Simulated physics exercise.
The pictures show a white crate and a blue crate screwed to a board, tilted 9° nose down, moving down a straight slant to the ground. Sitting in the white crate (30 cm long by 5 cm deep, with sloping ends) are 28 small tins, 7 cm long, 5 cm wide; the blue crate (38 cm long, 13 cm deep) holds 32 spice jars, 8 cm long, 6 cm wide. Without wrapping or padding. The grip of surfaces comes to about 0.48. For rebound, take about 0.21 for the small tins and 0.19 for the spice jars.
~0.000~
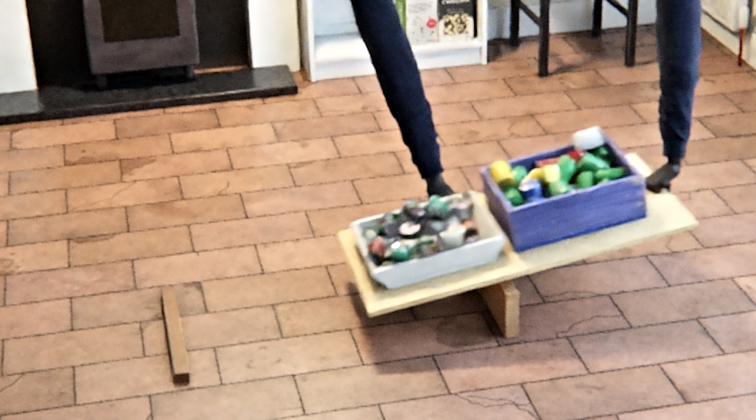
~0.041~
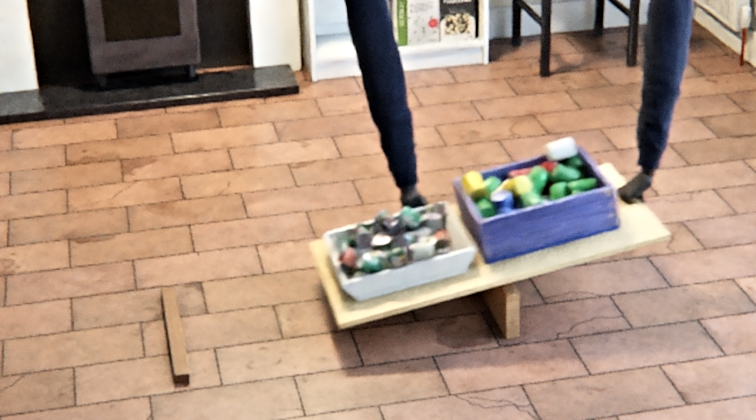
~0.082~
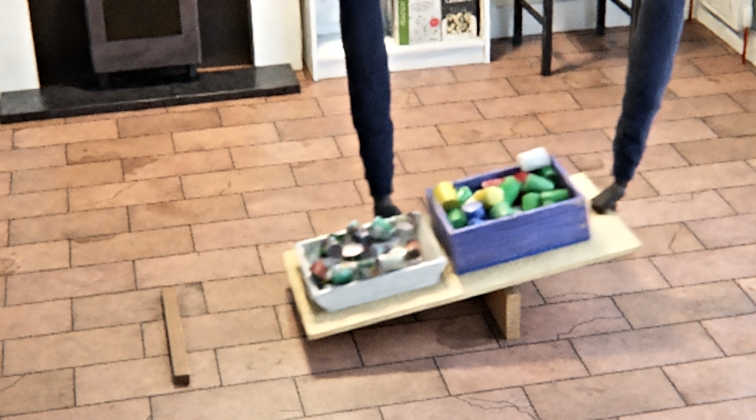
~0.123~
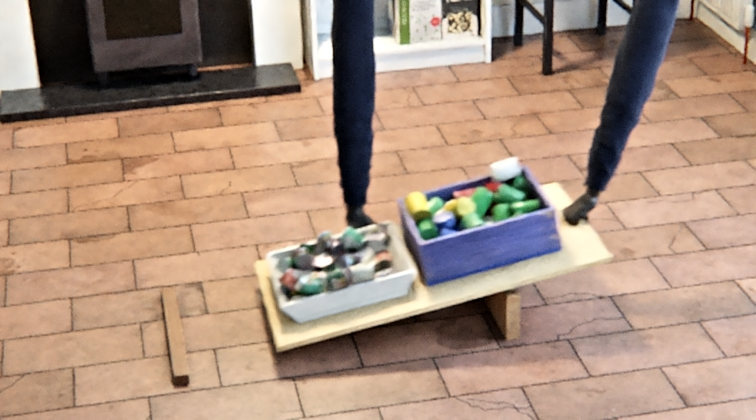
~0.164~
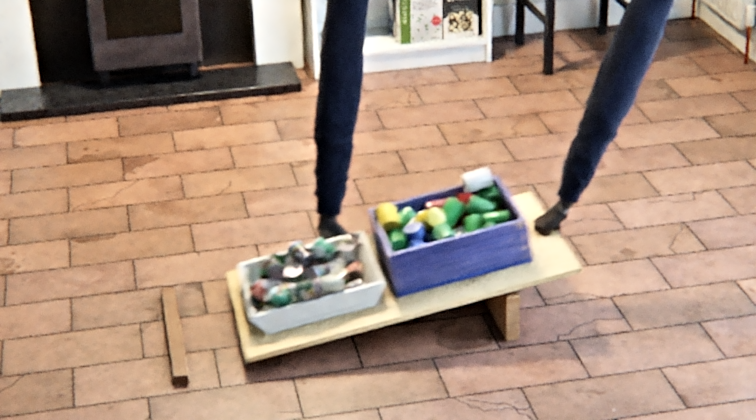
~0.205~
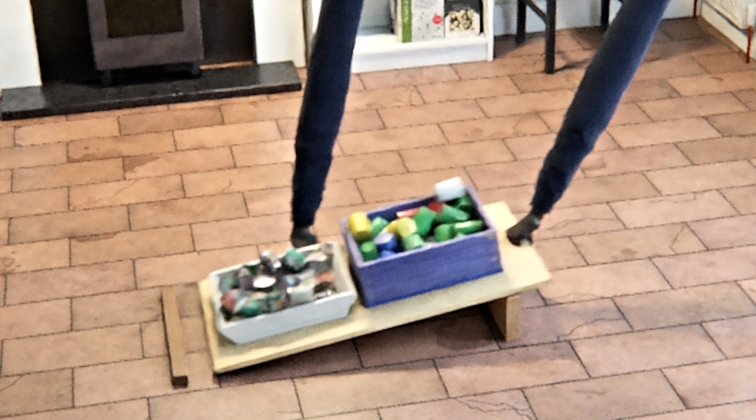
A tilted wooden board carrying two crates slides leftward and slightly down, its left end lower, guided by two dark-sleeved arms, while the view stays almost still. The white crate of small tins sits left of the blue crate of green, yellow and red containers, with a wooden block beneath the board and a strip lying at left. The setting is a terracotta-tiled room seen from above, with a stove and shelf behind.
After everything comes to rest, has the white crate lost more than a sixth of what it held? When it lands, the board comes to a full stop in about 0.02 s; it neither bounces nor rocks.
Yes, more than a sixth.
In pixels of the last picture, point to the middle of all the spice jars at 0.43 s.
Near (374, 252).
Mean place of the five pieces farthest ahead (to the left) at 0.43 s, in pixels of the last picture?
I'd put their middle close to (155, 310).
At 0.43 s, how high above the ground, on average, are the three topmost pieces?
On average they sit about 28 cm high.
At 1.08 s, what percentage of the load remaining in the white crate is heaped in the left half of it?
I'd say near 80 out of a hundred.
After 0.23 s, the board stops.
After 0.31 s, white crate 26 in, 2 out and blue crate 32 in, 0 out.
After 0.43 s, white crate 21 in, 7 out and blue crate 31 in, 1 out.
After 0.65 s, white crate 19 in, 9 out and blue crate 30 in, 2 out.
Outcome (at 1.08 s), white crate 19 in, 9 out and blue crate 30 in, 2 out. Asked share, 9 of 28, 32 per cent.
